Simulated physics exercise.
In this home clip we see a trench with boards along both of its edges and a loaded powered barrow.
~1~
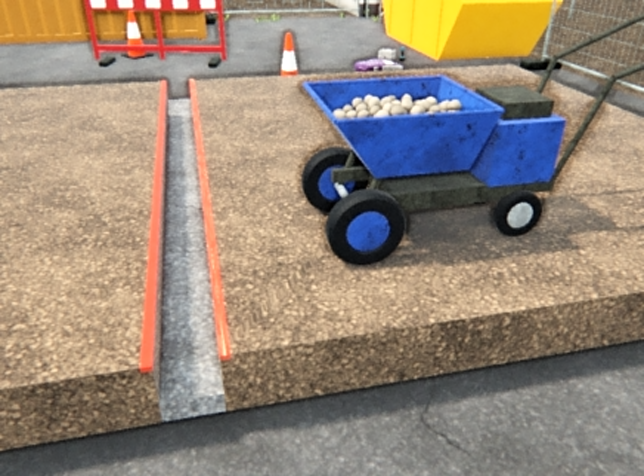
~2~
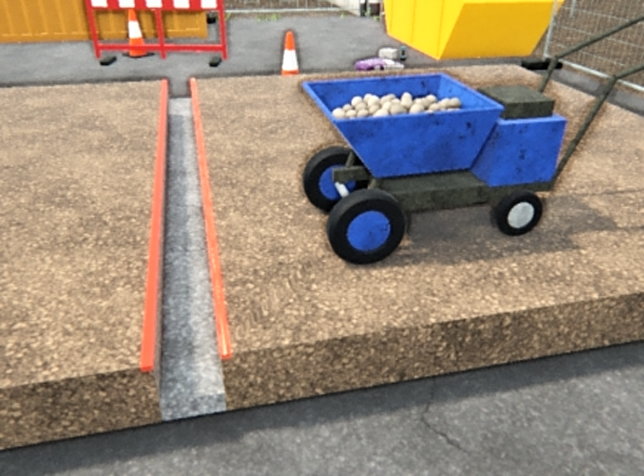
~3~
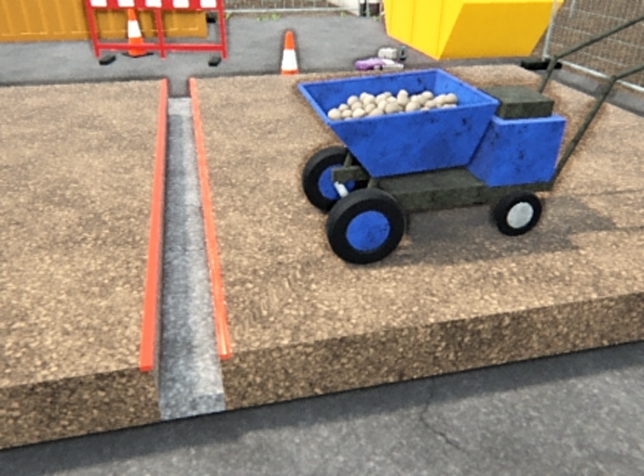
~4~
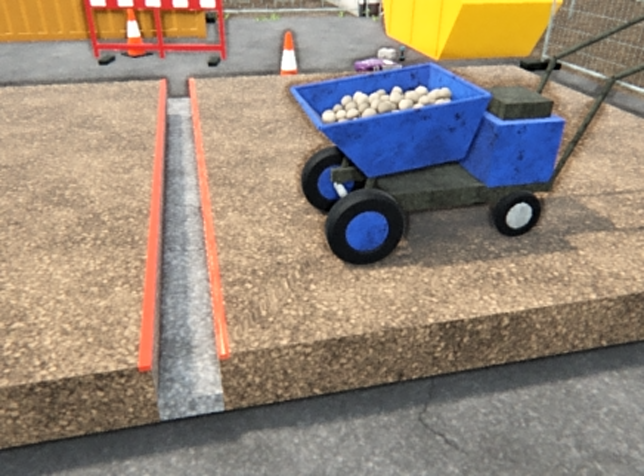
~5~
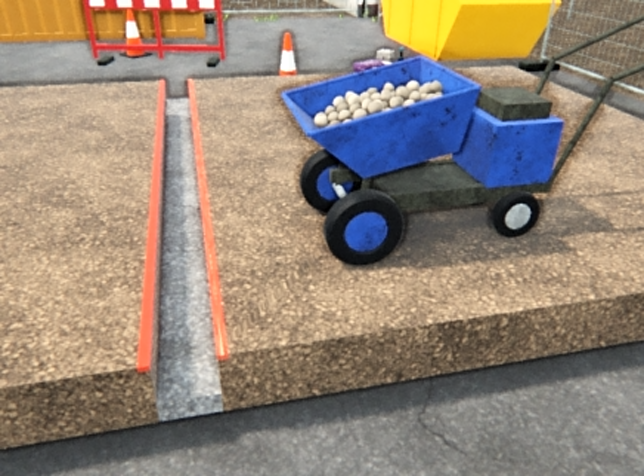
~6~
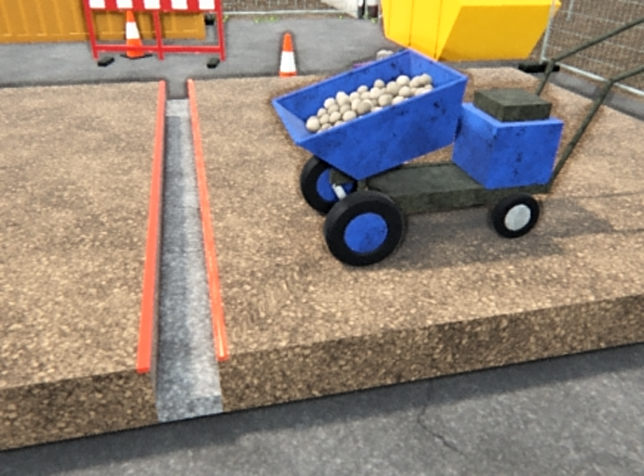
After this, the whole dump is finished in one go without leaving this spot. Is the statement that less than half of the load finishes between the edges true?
Most goes in.
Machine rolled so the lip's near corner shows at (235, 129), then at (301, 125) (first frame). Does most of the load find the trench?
Run 1 - a minority. Run 2 - a majority.
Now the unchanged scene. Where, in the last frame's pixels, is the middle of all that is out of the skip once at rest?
Close to (189, 266) in the last picture.
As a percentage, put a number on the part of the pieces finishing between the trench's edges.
Result: Around 80 in a hundred.
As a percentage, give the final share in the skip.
Estimate: Some 0 %.
Just after the last frame, skip tipped steeply; every one in the skip.
A moment on, skip tipped steeply; the larger part in the skip; about a tenth short of the trench; just a few in or heaped over the trench; about a tenth falling.
Further on, skip tipped right over; about a tenth in the skip; roughly a quarter short of the trench; roughly two thirds in or heaped over the trench; just a few beyond it.
When it is over, skip tipped right over; roughly a quarter short of the trench; the larger part in or heaped over the trench; just a few beyond it.
